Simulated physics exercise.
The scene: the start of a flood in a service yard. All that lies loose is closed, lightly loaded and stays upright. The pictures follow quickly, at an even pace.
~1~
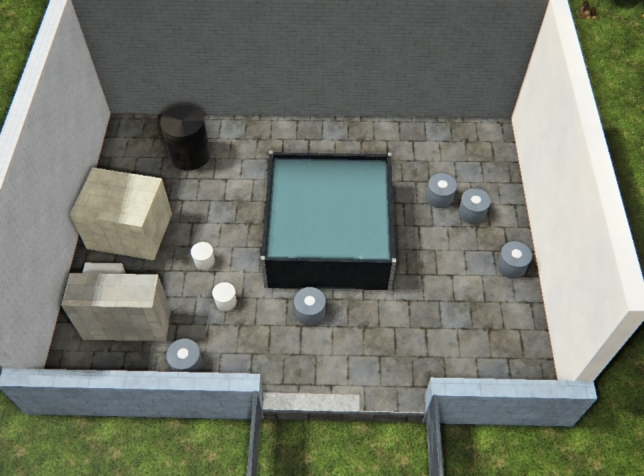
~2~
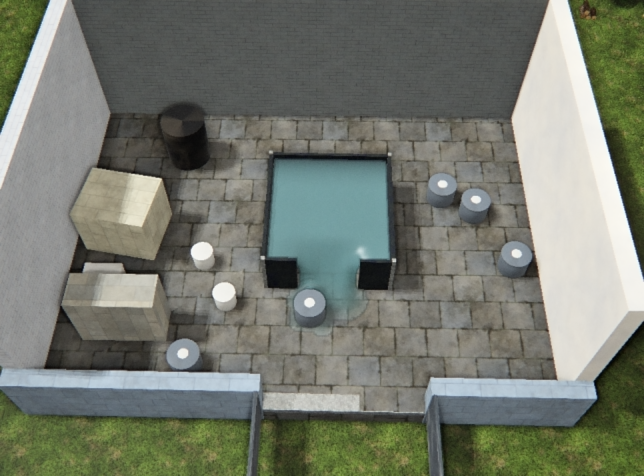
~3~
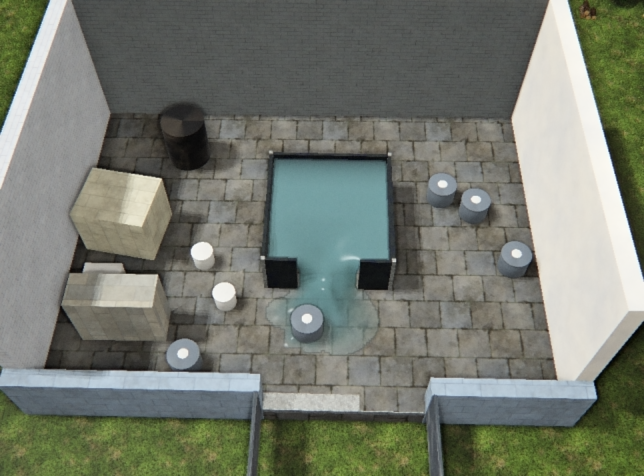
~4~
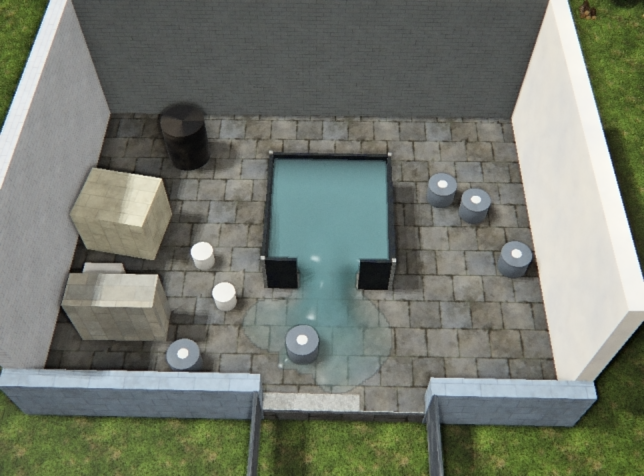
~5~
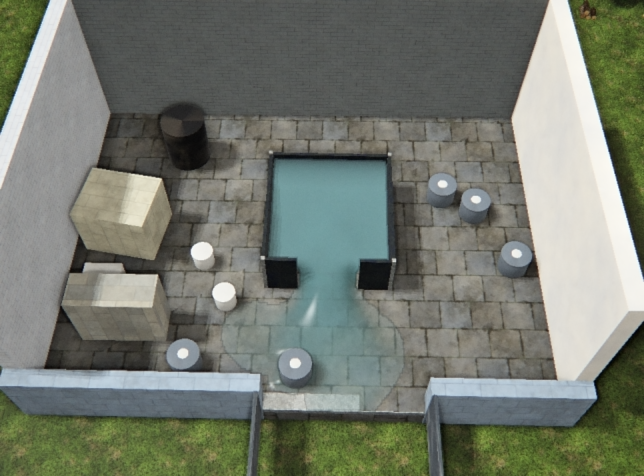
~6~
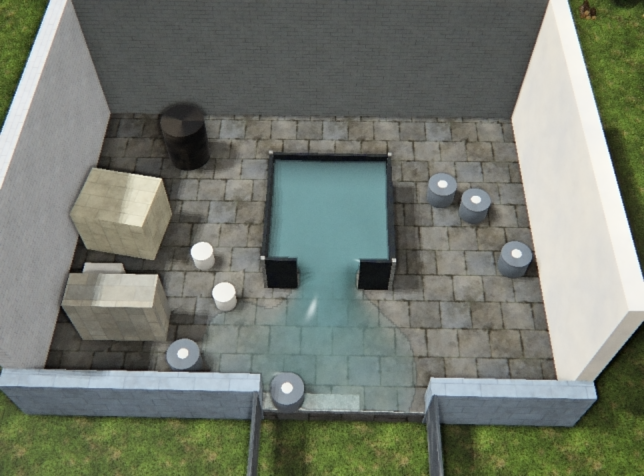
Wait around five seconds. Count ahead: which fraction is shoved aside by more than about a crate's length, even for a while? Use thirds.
Share: Under a third.
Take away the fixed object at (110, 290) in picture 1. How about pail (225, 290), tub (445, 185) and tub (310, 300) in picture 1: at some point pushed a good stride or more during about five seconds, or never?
In turn: Less than that, never so far, pushed that far.
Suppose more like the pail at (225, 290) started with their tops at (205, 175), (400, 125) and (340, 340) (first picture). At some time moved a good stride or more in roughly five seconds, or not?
One after the other: No, short of that, shifted that much.
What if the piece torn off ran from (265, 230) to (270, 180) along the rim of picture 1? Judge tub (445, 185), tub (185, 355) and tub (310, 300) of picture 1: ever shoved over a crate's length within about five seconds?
In that order: Short of that, swept aside, short of that.
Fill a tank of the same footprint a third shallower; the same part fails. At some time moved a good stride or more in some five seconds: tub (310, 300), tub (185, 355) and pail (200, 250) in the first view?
One after the other: Moved that far, under that, not that far.
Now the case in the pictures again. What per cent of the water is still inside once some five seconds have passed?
Near 54 in a hundred.
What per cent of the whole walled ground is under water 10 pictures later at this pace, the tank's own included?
Some 30 per cent.
A moment on, 1 of 8 are well off their spots; 0 afloat.
Next, 1 of 8 are well off their spots; 0 afloat.
Later, 1 of 8 are well off their spots; 0 afloat.
In the end, 1 of 8 are well off their spots, and 1 have been at some point; 0 afloat.
